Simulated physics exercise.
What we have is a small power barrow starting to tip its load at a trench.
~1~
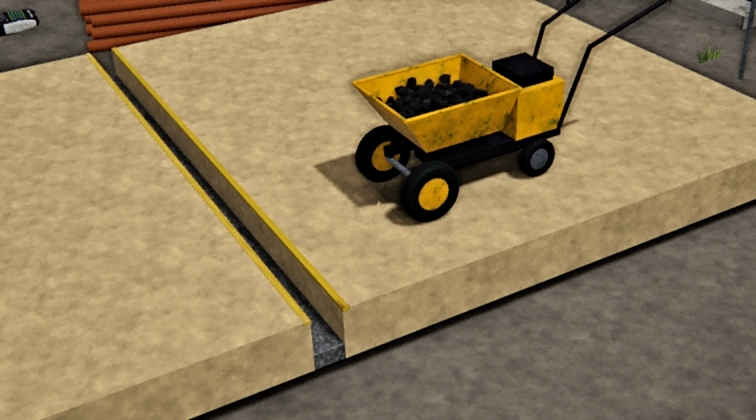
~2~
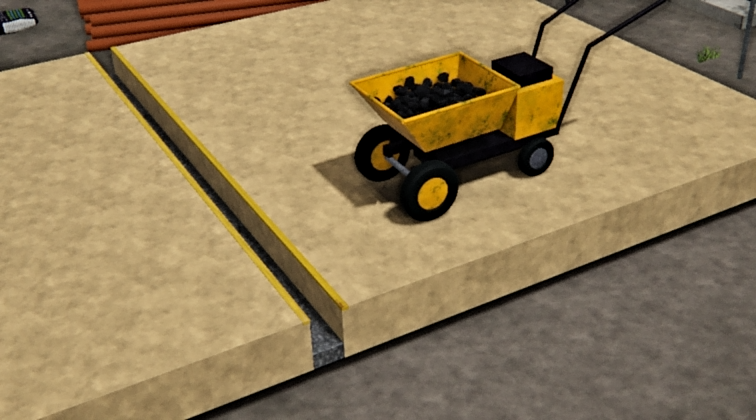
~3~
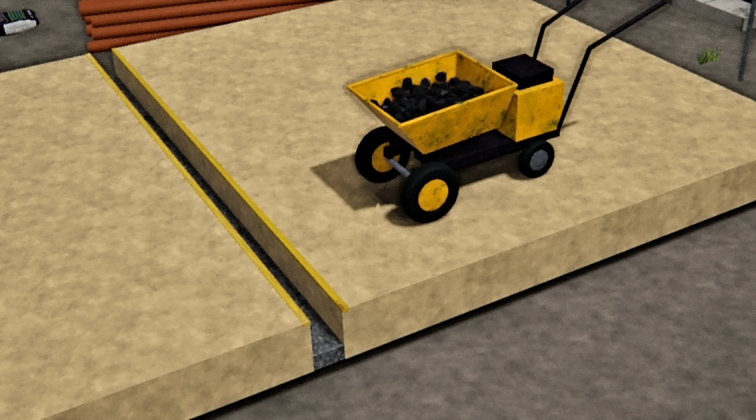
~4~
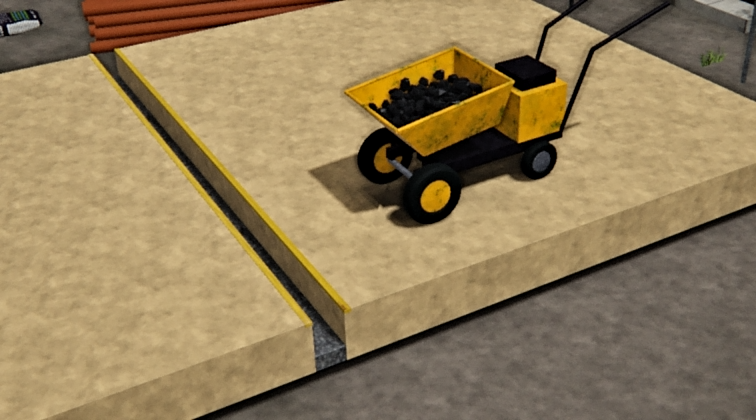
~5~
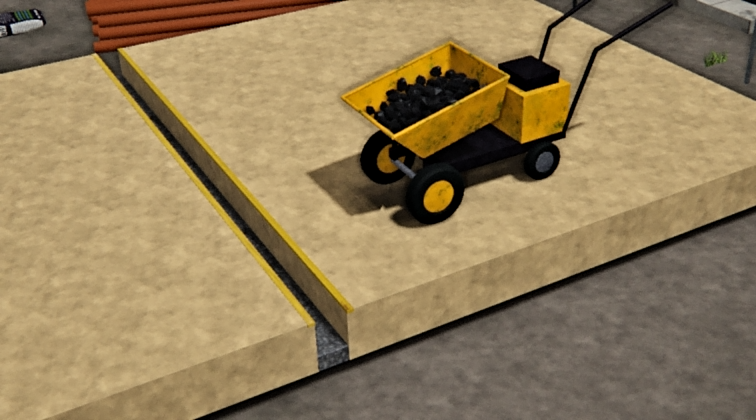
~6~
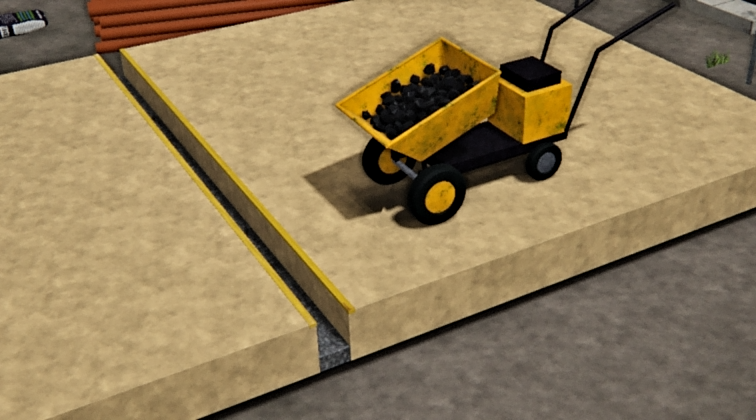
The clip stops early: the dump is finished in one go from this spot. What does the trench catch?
In the trench: Less than half.
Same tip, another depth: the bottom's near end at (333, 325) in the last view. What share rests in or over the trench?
Near 20 %.
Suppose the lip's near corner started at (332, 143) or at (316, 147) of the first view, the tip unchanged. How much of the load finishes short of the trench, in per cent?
First some 0, then 0 per cent.
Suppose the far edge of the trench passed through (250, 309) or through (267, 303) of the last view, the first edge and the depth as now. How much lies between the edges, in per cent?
Near 30 % and 30 %.
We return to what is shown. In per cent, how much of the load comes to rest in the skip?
Near 15 %.
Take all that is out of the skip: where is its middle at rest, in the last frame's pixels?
At about (308, 230).
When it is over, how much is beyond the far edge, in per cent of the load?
Near 0 %.
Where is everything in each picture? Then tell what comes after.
In the first frame, lip of the skip (406, 122), level; top of the load (435, 100), lumps of coal; first edge of the trench (322, 280); far edge (284, 294), the trench under half as wide as the skip, and about as deep as wide.
In the second frame, lip of the skip (404, 122), level; top of the load (444, 93).
In the third frame, lip of the skip (401, 126), tipped barely; top of the load (440, 102).
In the fourth frame, lip of the skip (397, 131), tipped a little; top of the load (453, 98).
In the fifth frame, lip of the skip (393, 138), tipped a little; top of the load (450, 96).
In the sixth frame, lip of the skip (388, 146), tipped clearly; top of the load (455, 93); first edge of the trench (328, 283); far edge (290, 295).
Just after the last frame, skip tipped steeply; every one in the skip.
A moment on, skip tipped steeply; the larger part in the skip; about a tenth short of the trench; just a few falling.
Further on, skip tipped right over; roughly a third in the skip; roughly half short of the trench; roughly a quarter in or heaped over the trench; just a few beyond it.
When it is over, skip tipped right over; about a tenth in the skip; roughly half short of the trench; roughly a quarter in or heaped over the trench; just a few beyond it.
